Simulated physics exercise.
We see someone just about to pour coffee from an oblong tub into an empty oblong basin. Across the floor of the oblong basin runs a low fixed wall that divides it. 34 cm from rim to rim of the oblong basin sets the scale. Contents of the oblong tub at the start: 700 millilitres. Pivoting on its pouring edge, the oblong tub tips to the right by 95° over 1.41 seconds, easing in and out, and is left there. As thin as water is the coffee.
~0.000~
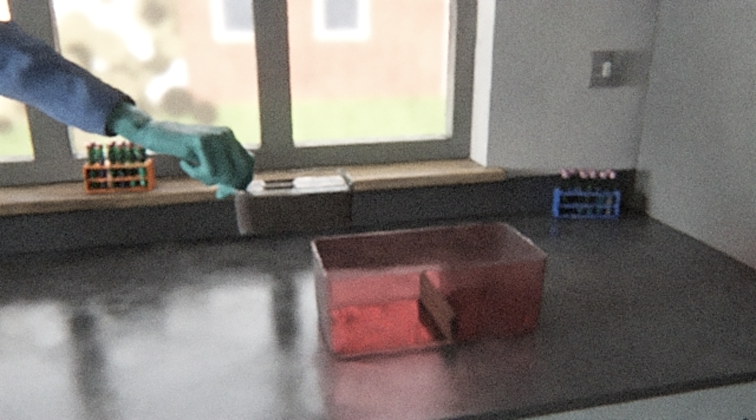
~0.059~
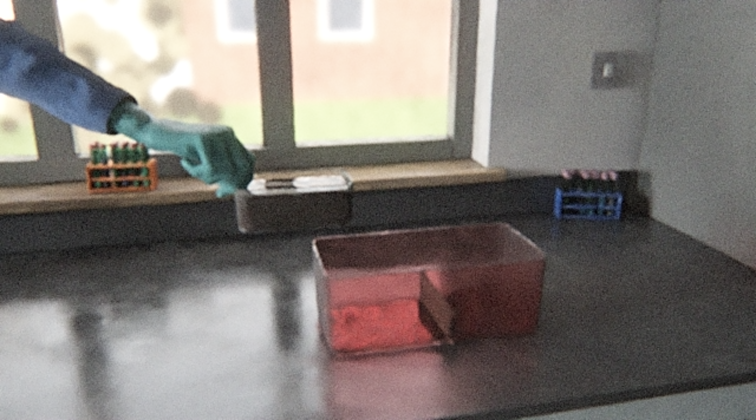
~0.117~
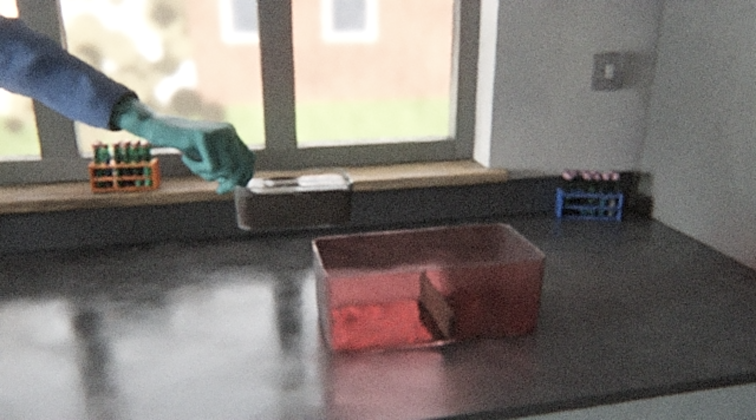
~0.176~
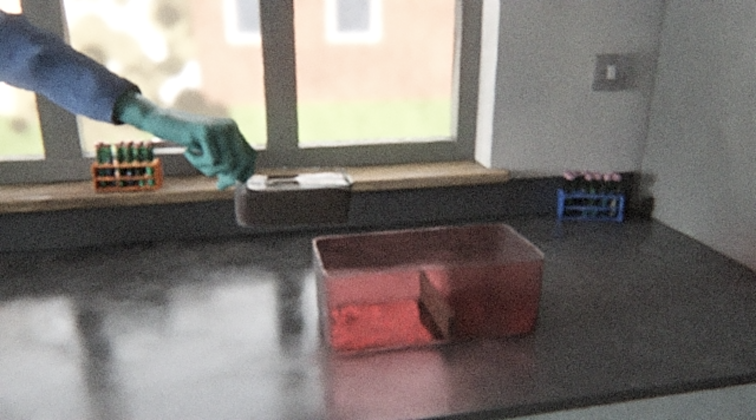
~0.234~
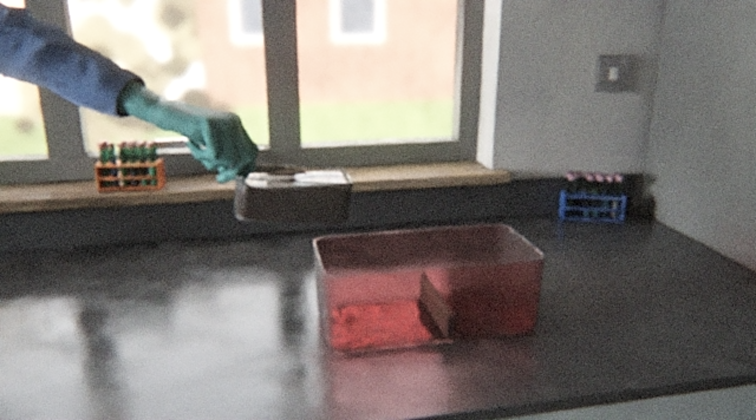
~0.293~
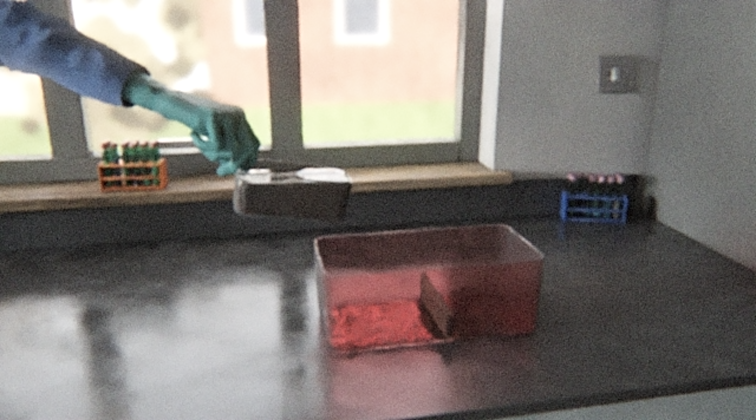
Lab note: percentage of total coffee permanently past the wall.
Approx. 11 %.
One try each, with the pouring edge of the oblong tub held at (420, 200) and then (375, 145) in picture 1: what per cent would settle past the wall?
Near 95 in a hundred on the first go and near 65 in a hundred on the second.
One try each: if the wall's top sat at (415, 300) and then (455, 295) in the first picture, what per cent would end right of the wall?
Try 1: 60 %; try 2: 10 %.
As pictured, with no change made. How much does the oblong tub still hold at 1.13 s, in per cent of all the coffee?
I reckon near 10 per cent still sits there.
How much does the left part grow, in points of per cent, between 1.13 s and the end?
Close to 14% of the whole.
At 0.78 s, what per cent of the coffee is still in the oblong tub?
I reckon about 44 in a hundred is still held.
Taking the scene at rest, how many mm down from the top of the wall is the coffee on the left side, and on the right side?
Roughly 20 mm on the left side and roughly 38 mm on the right.
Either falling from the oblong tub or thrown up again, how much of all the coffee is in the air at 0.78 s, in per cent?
Close to 36 per cent, I'd say.
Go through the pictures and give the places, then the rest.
In the first frame, tilt 0°; pouring edge (348, 178); surface from (236, 189) to (346, 182); the oblong basin's rim runs from (319, 260) to (526, 240); the wall's top is at (437, 295).
In the second frame, tilt 0°; pouring edge (348, 177); surface from (237, 189) to (346, 182).
In the third frame, tilt 2°; pouring edge (348, 177); surface from (237, 187) to (346, 180).
In the fourth frame, tilt 4°; pouring edge (348, 177); surface from (237, 185) to (346, 179).
In the fifth frame, tilt 6°; pouring edge (348, 178); surface from (237, 181) to (346, 177).
In the sixth frame, tilt 10°; pouring edge (348, 178); surface from (238, 178) to (346, 175).
After 0.78 s the tilt is 55° and 45 per cent is still to pour, 18 is left of the wall and 0 right of it.
After 1.13 s the tilt is 86° and 10 per cent is still to pour, 74 is left of the wall and 9 right of it.
After 1.51 s the tilt is 95° and 1 per cent is still to pour, 86 is left of the wall and 10 right of it.
After 1.91 s the tilt is 95° and 0 per cent is still to pour, 89 is left of the wall and 11 right of it.
In the end 89 per cent lies left of the wall, 11 right of it and 1 outside.
